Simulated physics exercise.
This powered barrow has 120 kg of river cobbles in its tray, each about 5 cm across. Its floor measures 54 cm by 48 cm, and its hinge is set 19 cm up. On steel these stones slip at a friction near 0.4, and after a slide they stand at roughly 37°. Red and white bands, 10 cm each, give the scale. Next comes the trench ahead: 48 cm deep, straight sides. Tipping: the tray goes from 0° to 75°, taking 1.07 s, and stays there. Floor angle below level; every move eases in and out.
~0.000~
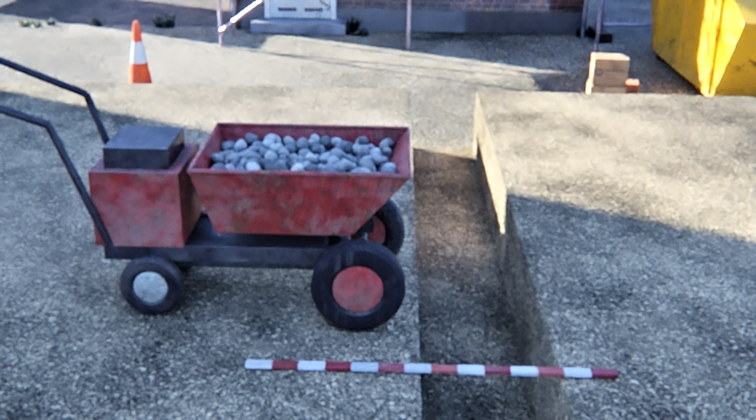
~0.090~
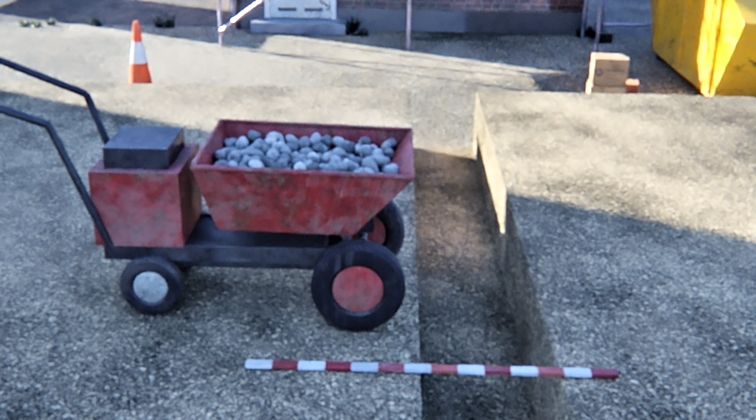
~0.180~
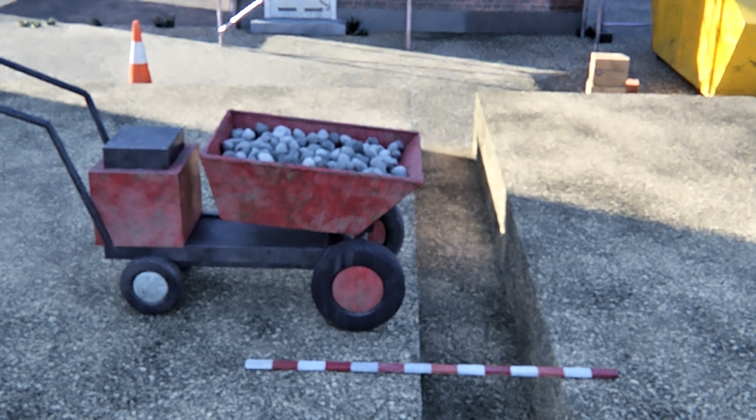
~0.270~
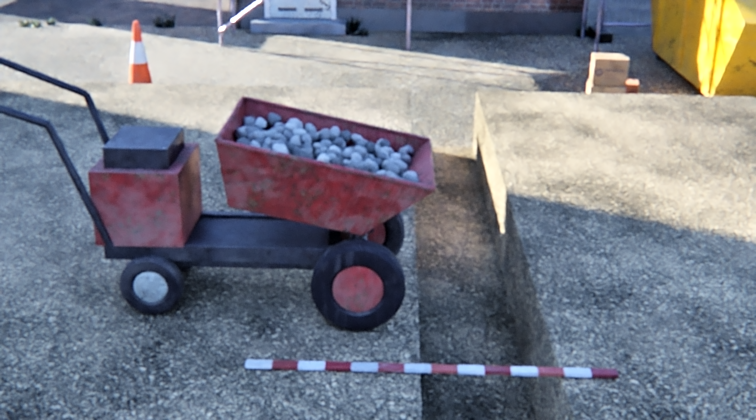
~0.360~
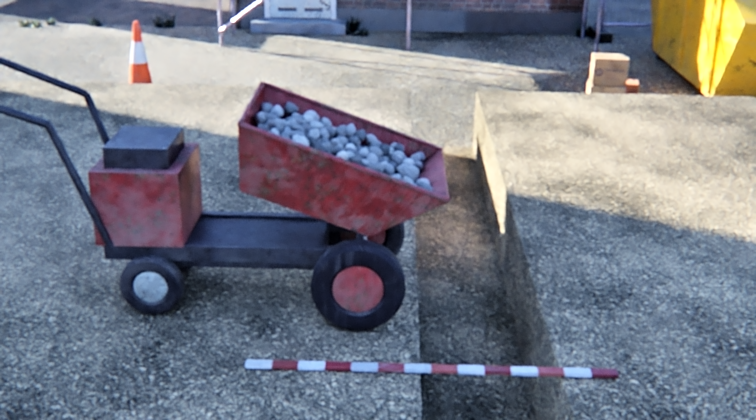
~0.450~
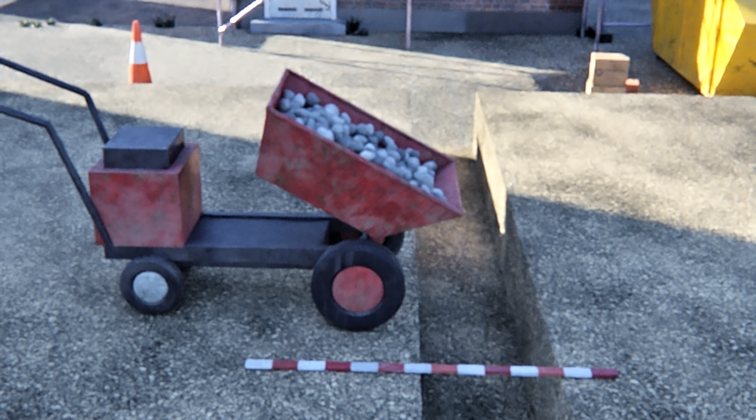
A red tray heaped with rounded grey stones tilts steadily on a powered barrow, its left end rising and its right lip lowering beside a narrow trench, while the stones shift toward the lip. The barrow stands on rough grey paving, with black handles at left and a red-and-white rod in front. The still, slightly raised side view includes an orange cone and a yellow skip behind.
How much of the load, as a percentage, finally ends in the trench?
I would put it at about 79 per cent.
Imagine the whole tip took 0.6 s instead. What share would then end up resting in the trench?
Roughly 60 per cent would.
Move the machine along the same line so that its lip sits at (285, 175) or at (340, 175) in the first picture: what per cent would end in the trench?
First some 70, then 100 per cent.
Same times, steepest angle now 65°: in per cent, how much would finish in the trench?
It would be near 80 per cent.
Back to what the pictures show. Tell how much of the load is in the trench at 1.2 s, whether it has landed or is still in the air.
Some 40 per cent.
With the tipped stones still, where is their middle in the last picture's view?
Their middle ends up near (505, 378).
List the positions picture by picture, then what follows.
The first frame shows lip at (410, 176), floor tilted 0°, highest stones at (311, 147).
In the second frame, the tray is at 2°, its lip at (413, 178); the top of the load is at (299, 146); the stones move at 0.3 m/s on average.
In the third frame, the tray is at 6°, its lip at (422, 182); the top of the load is at (267, 139); the stones move at 0.5 m/s on average.
In the fourth frame, the tray is at 12°, its lip at (435, 189); the top of the load is at (275, 128); the stones move at 0.6 m/s on average.
The fifth frame shows lip at (449, 200), floor tilted 20°, highest stones at (274, 115); the stones move at 0.8 m/s on average.
In the sixth frame, the tray is at 29°, its lip at (463, 215); the top of the load is at (296, 104); the stones move at 0.9 m/s on average.
After 0.8 s the floor is at 63°; 100 % in the tray; the foremost stones are at (492, 251).
After 1.2 s the floor is at 75°; 47 % in the tray, 40 % in the trench, 13 % past the trench; the foremost stones are at (607, 326).
After 1.5 s the floor is at 75°; 12 % in the tray, 67 % in the trench, 21 % past the trench; the foremost stones are at (715, 308).
After 3.5 s the floor is at 75°; 0 % in the tray, 79 % in the trench, 21 % past the trench; the foremost stones are past the picture's edge.
